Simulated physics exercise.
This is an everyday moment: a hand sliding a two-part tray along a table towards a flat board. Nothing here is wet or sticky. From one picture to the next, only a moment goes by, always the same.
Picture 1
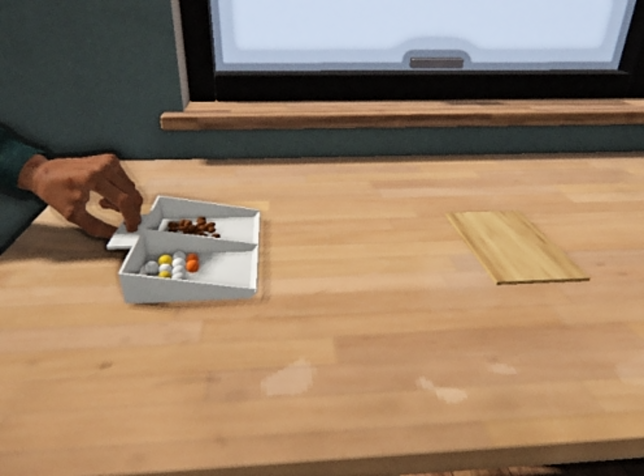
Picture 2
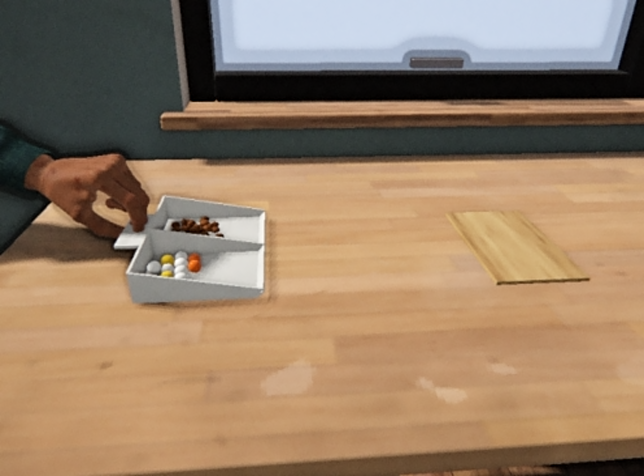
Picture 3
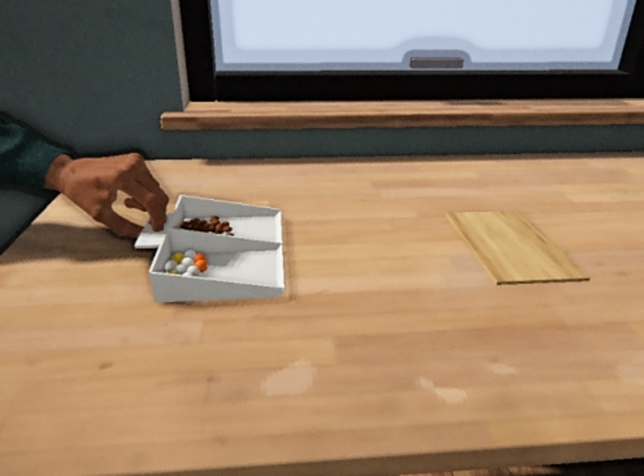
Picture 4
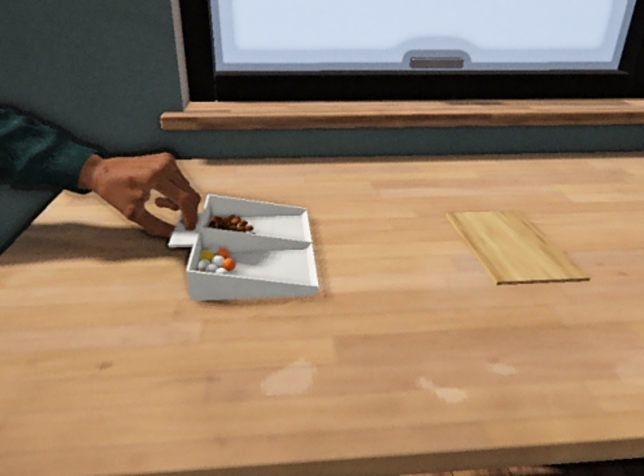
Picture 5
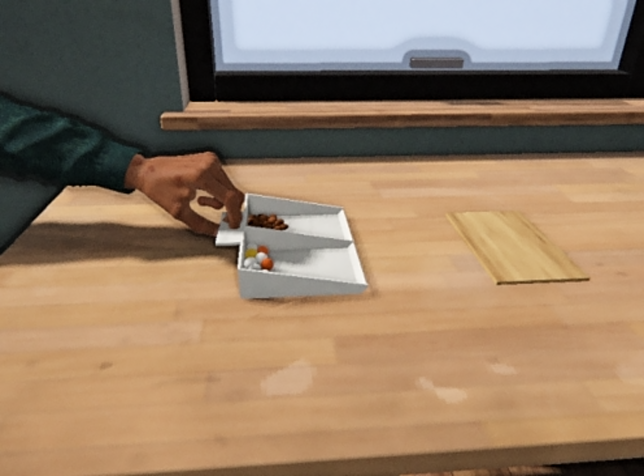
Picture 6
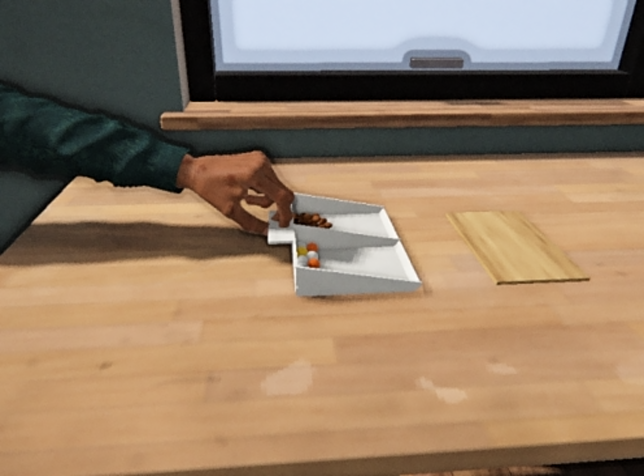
A hand in a dark green sleeve grips the left end of a white, two-part tray on a light wooden table, seen from slightly above, facing a window. The near part holds small white, yellow and orange balls, the far part brown bits, and a flat wooden board lies at right. The hand slides the tray rightward, slowly then faster, closing much of the gap, while the camera stays still.
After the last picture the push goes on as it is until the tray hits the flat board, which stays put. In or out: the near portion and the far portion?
Well, the near portion tips some over, and as for the far portion, it tips some over.
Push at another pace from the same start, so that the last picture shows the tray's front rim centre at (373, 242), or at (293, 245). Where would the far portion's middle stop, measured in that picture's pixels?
Around (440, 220), then around (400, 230).
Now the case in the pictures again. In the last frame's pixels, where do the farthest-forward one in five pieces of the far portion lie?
About (497, 220).
Then, 0.05 s after the last picture, tray still sliding, front rim near (440, 240); near portion all inside; far portion all inside.
Then, 0.20 s after the last picture, tray stopped at the flat board; near portion about a quarter out of the tray; far portion about a quarter out of the tray.
Then, 0.41 s after the last picture, tray stopped at the flat board; near portion nearly all out of the tray; far portion about a third out of the tray.
By the end, tray stopped at the flat board; near portion nearly all out of the tray; far portion about a third out of the tray.
